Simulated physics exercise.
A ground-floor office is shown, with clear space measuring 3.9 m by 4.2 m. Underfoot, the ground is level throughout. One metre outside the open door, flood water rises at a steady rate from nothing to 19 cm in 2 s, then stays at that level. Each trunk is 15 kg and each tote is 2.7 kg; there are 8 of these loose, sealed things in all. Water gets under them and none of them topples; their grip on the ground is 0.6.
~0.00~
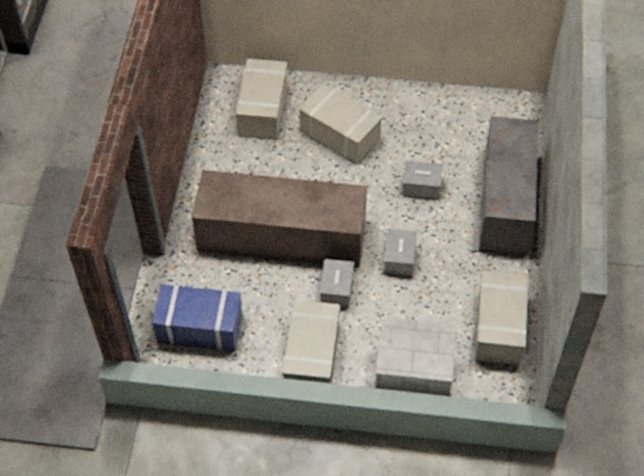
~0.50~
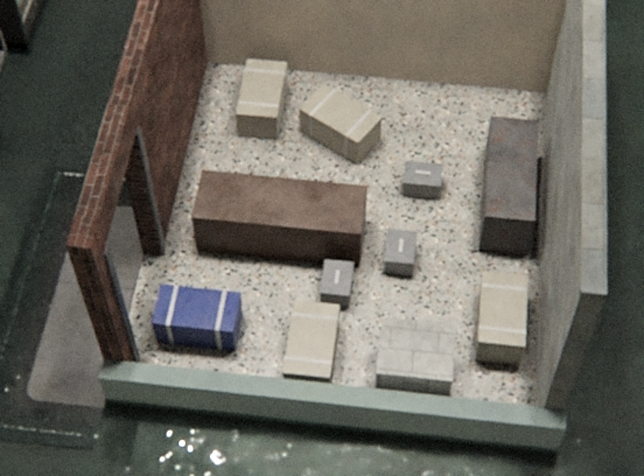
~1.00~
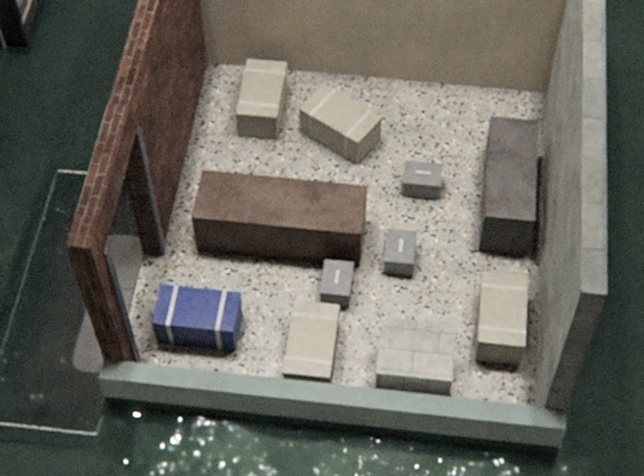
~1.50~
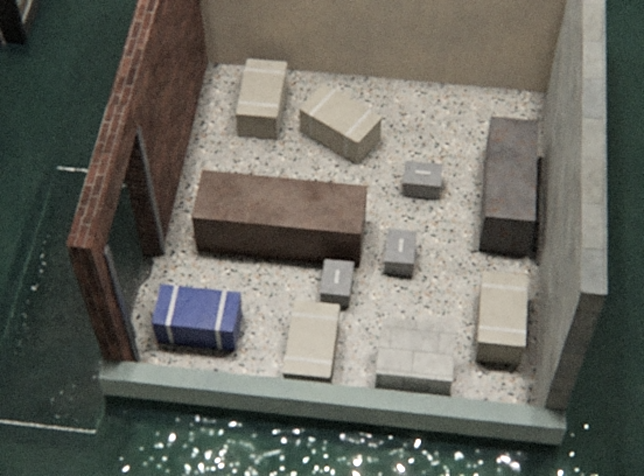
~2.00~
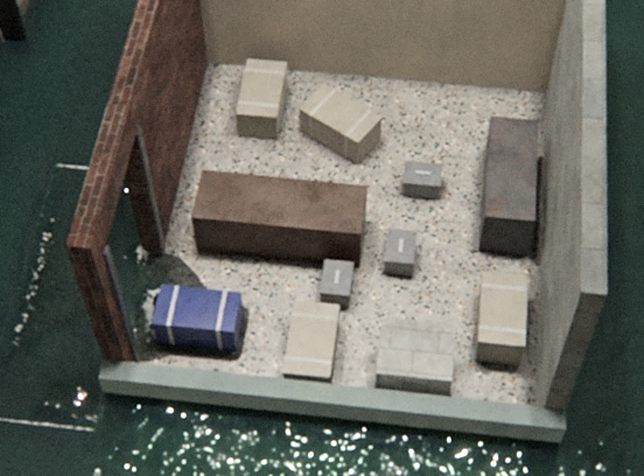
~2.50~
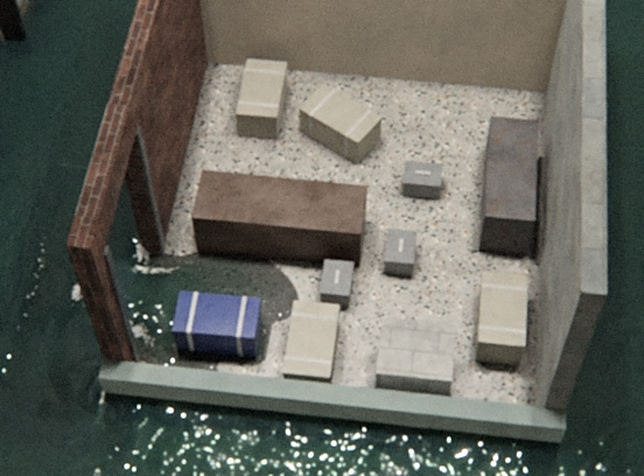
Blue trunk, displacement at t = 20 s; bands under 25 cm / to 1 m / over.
Result: A large displacement.
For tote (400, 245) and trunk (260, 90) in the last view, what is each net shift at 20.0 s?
200 cm and 120 cm respectively.
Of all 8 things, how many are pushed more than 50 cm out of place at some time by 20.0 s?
It works out to 8.
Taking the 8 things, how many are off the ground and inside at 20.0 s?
It comes to 8.
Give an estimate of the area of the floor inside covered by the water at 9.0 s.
Close to 13 m2, I'd say.
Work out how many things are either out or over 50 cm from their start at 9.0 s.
6.
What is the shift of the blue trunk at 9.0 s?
Shift: About 100 cm.
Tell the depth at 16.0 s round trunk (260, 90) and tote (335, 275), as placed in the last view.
I'd put it at 9 cm and 17 cm respectively.
After 4.0 s the blue trunk is near (285, 339), 0.9 m from its start, afloat; 3 afloat.
After 9.0 s the blue trunk is near (294, 286), 1.0 m from its start, afloat; 5 afloat.
After 16.0 s the blue trunk is near (368, 67), 3.5 m from its start, afloat; 8 afloat.
After 20.0 s the blue trunk is near (267, 148), 2.0 m from its start, afloat; 8 afloat.
